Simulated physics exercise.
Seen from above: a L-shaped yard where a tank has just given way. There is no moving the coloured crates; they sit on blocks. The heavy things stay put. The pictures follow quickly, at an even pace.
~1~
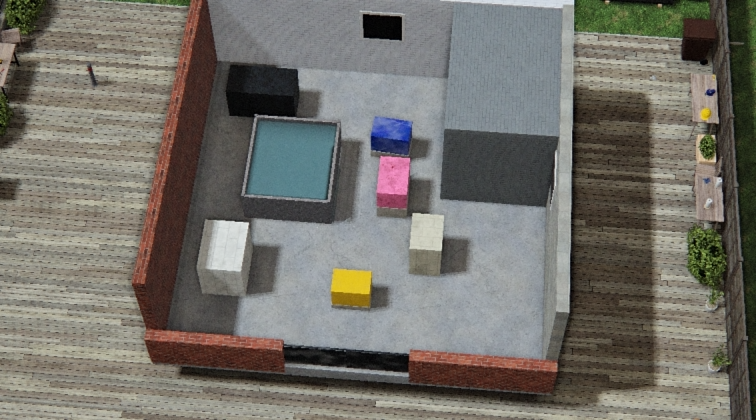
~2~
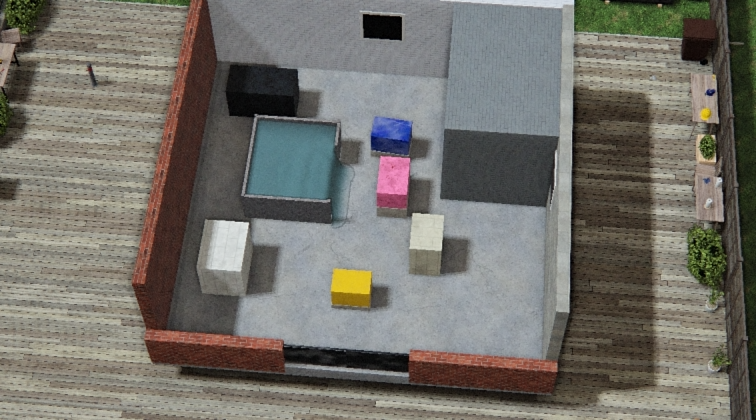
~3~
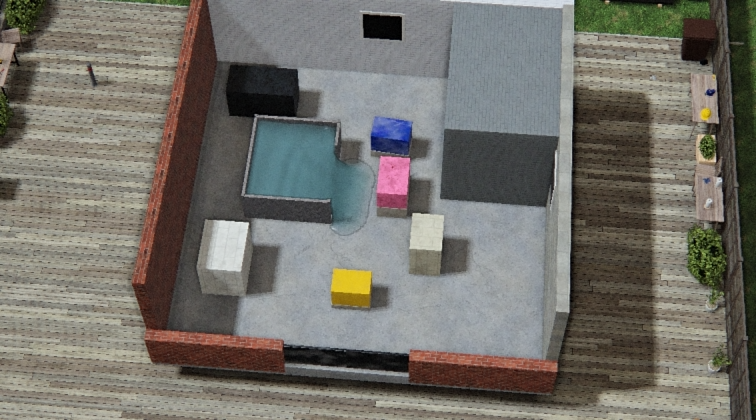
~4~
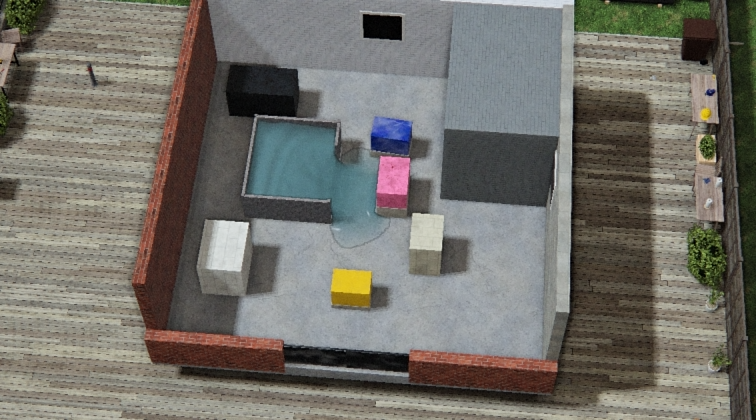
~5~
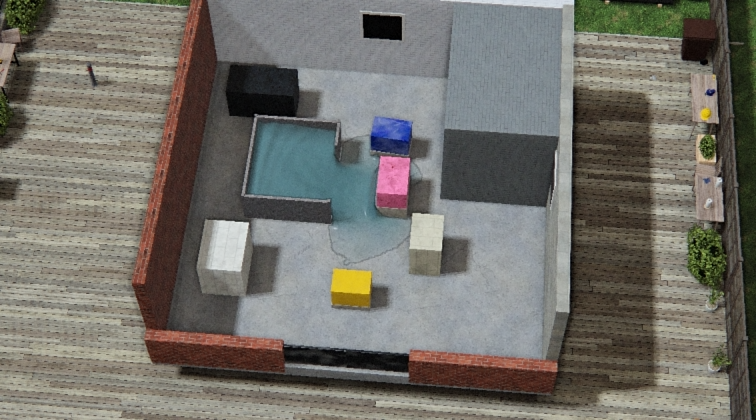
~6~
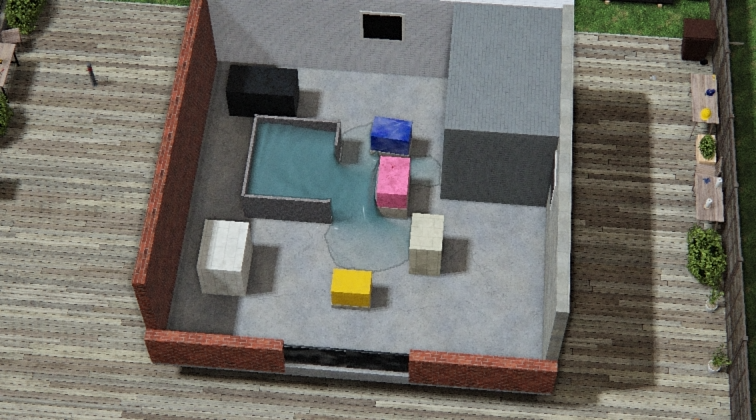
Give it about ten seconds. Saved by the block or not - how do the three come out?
One by one: Yellow crate: Reached by water; blue crate: Reached by water; pink crate: Reached by water.
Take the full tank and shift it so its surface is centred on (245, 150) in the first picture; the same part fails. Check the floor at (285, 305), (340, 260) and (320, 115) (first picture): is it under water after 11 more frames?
As listed: Free of water, wet, clear.
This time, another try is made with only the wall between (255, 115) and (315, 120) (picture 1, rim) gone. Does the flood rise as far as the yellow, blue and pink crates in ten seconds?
As it turns out, the yellow crate stays unwetted, the blue crate stays unwetted, and the pink crate stays unwetted.
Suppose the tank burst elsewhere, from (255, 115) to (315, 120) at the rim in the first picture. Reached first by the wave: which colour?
My pick is the crate marked blue.
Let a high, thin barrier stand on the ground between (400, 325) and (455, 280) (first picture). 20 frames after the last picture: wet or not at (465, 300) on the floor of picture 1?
There: Free of water.
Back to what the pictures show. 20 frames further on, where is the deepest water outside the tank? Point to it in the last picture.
Roughly (538, 376).
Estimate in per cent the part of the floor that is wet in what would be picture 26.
My estimate is roughly 70 percent.
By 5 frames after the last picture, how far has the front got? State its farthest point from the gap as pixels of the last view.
By then the tip should be at about (525, 244).
A moment on, water covers 20 % of the floor; the yellow crate water round its plinth, the blue crate water round its plinth, the pink crate water round its plinth.
Next, water covers 45 % of the floor; the yellow crate water round its plinth, the blue crate water round its plinth, the pink crate water round its plinth.
Then, water covers 70 % of the floor; the yellow crate water round its plinth, the blue crate water round its plinth, the pink crate water round its plinth.
Later, water covers 90 % of the floor; the yellow crate water round its plinth, the blue crate water round its plinth, the pink crate water round its plinth.
In the end, water covers 100 % of the floor; the yellow crate was topped, the blue crate was topped, the pink crate was topped.
